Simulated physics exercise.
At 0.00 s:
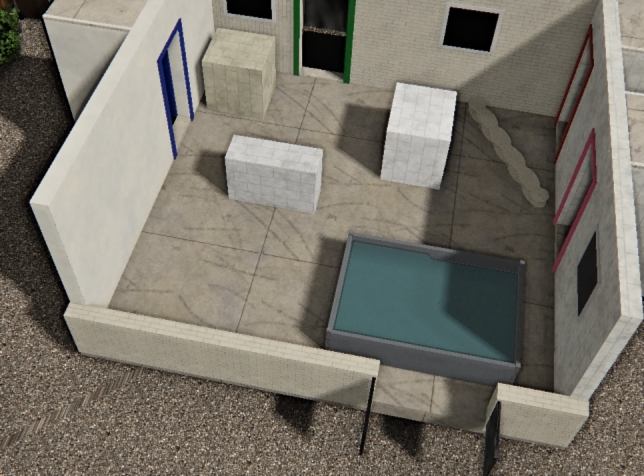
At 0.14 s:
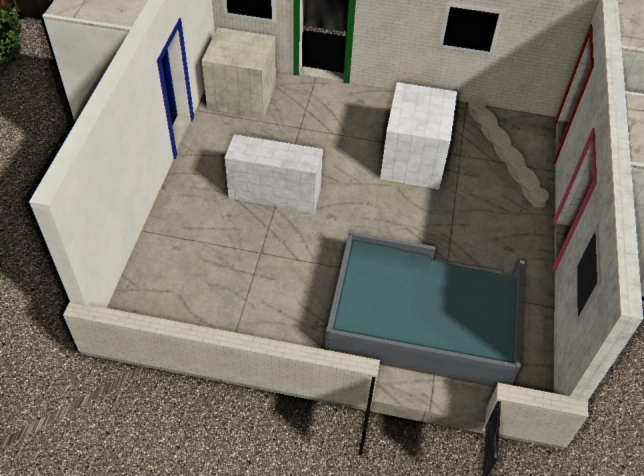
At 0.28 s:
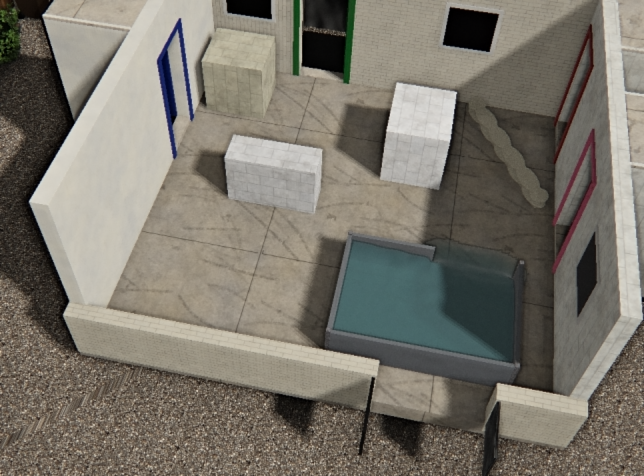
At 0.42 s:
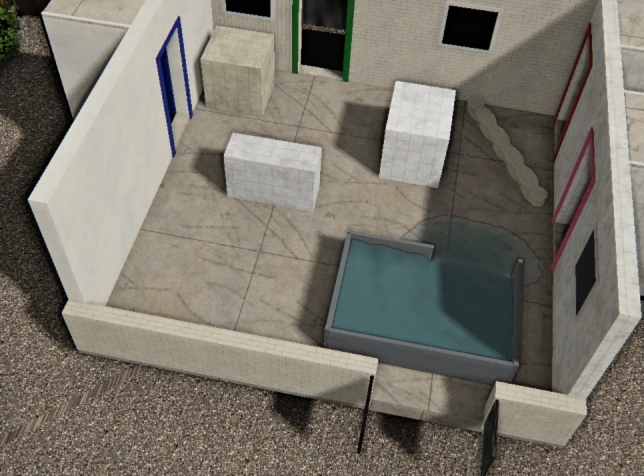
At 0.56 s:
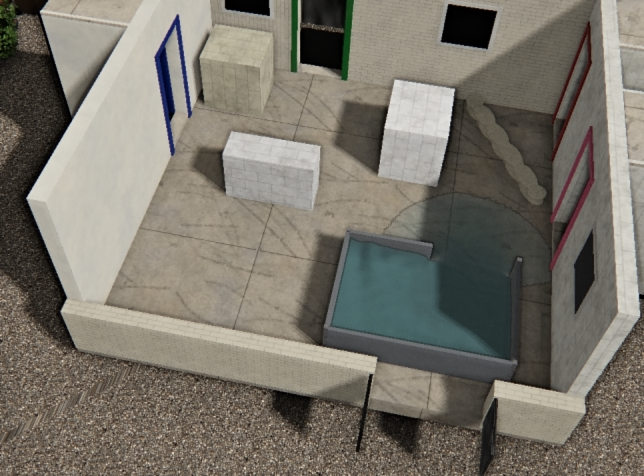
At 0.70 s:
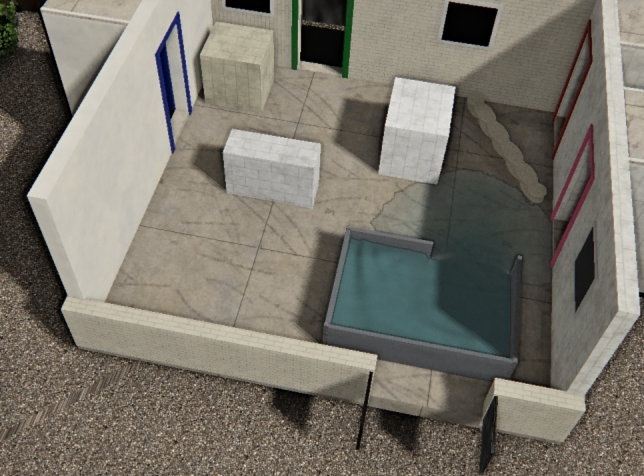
A grey-sided tank of blue-green water sits at the lower right of a pale walled yard, seen from high above. Two white blocks and a beige one stand on the stone floor, with a blue-edged door at left, a green doorway behind, and a low lumpy row near the red-edged openings at right. Part of the tank's far side breaks away, and water pours through, fanning across the floor toward the back and right.
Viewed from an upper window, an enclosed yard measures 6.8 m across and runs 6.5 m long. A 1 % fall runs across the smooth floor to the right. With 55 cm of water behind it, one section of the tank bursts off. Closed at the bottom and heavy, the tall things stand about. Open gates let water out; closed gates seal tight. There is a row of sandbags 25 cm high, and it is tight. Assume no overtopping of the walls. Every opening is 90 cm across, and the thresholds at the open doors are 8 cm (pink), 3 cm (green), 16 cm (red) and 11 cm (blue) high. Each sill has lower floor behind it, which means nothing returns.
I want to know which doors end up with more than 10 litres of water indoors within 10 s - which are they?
In the end for the pink door I'd say above the limit. For the green door I'd say above the limit. For the red door I'd say within the limit. For the blue door I'd say within the limit.
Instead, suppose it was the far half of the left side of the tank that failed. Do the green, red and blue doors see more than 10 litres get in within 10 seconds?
The green door comes out less than that, the red door less than that and the blue door less than that.
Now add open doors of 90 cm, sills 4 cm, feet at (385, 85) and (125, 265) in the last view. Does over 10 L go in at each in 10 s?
Taking them in order, the first gets enough and the second too little.
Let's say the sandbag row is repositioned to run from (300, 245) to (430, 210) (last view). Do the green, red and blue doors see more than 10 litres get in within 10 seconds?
Then the green door is over the mark, the red door over the mark, the blue door short of it.
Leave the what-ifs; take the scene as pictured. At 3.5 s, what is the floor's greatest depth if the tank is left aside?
Up to near 26 cm.
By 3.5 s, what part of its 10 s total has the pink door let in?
About 50 per cent.
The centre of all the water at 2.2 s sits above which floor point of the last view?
Centre: Approx. (450, 254) px.
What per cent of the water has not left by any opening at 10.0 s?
Some 90 in a hundred.
After 1.4 s water covers 20 % of the floor and is deepest (37 cm) near (549, 207); pink door 17 cm at the sill, 1 L in, green door not reached, red door not reached, blue door not reached.
After 2.2 s water covers 30 % of the floor and is deepest (30 cm) near (538, 220); pink door 20 cm at the sill, 45 L in, green door not reached, red door 3 cm at the sill, 0 L in, blue door not reached.
After 3.5 s water covers 45 % of the floor and is deepest (26 cm) near (439, 97); pink door 17 cm at the sill, 112 L in, green door 5 cm at the sill, 0 L in, red door 7 cm at the sill, 0 L in, blue door not reached.
After 6.0 s water covers 65 % of the floor and is deepest (16 cm) near (549, 214); pink door 15 cm at the sill, 169 L in, green door 4 cm at the sill, 4 L in, red door 8 cm at the sill, 0 L in, blue door 5 cm at the sill, 0 L in.
After 10.0 s water covers 95 % of the floor and is deepest (14 cm) near (550, 116); pink door 9 cm at the sill, 217 L in, green door 9 cm at the sill, 28 L in, red door 12 cm at the sill, 0 L in, blue door 3 cm at the sill, 0 L in.
